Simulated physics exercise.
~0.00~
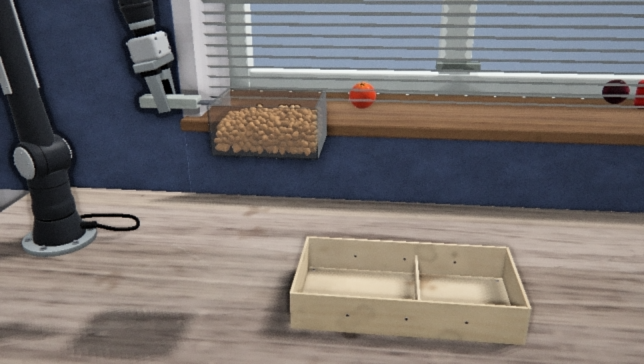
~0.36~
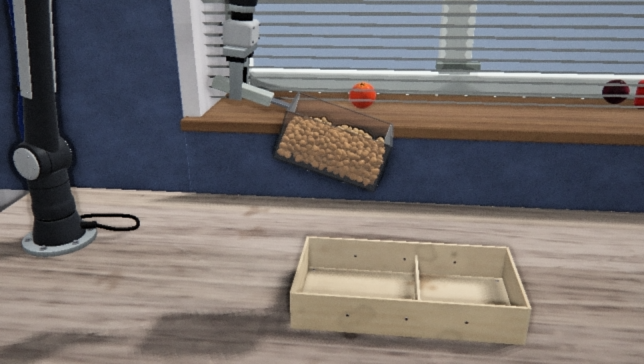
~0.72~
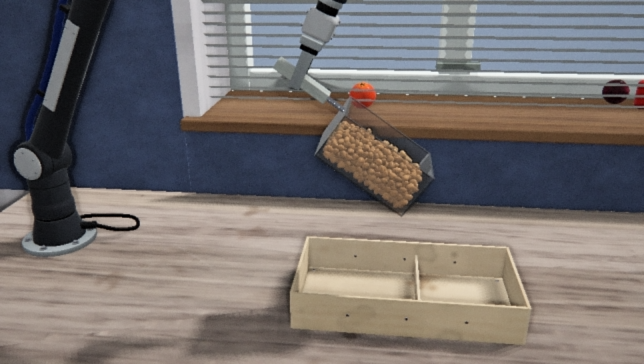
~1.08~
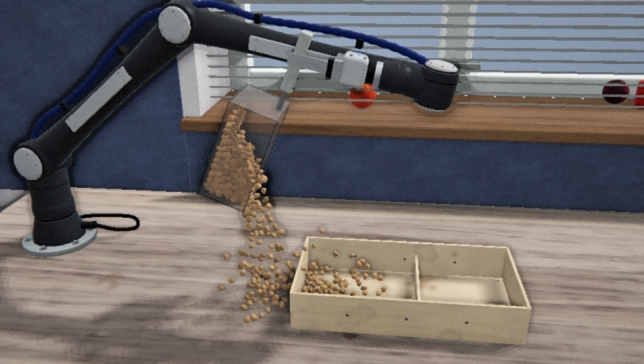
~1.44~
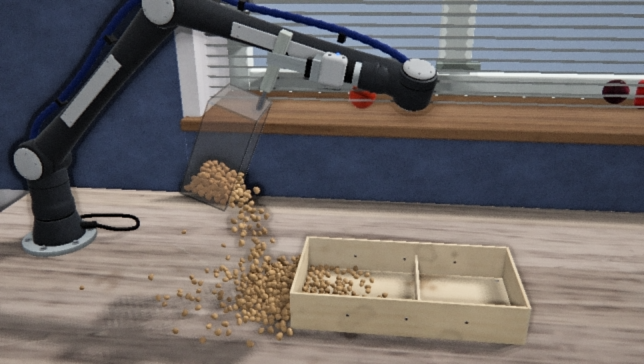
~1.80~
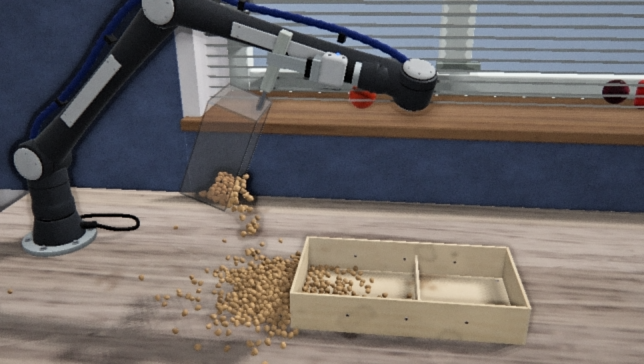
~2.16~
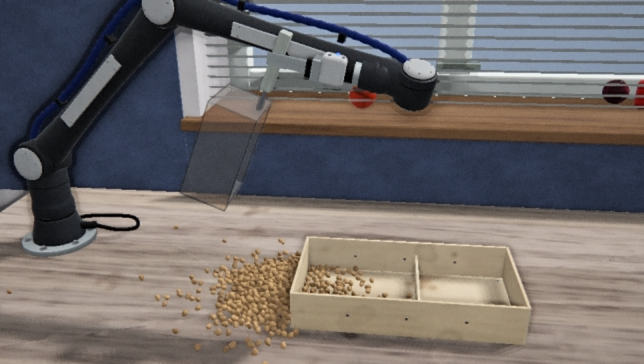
The clip opens with a robot arm holding a clear box of tan dried beans near a window sill, above a table with a divided wooden crate. The arm carries the box to the right, tipping it gradually as it nears the crate. It then swings the box back left and tilts it steeply, so beans pour from its lower end. Some land in the crate's left section, but many scatter on the table beside it. The box shifts slightly left and hangs still as the stream thins. Finally it is empty, with most beans heaped outside the crate and the right section bare.
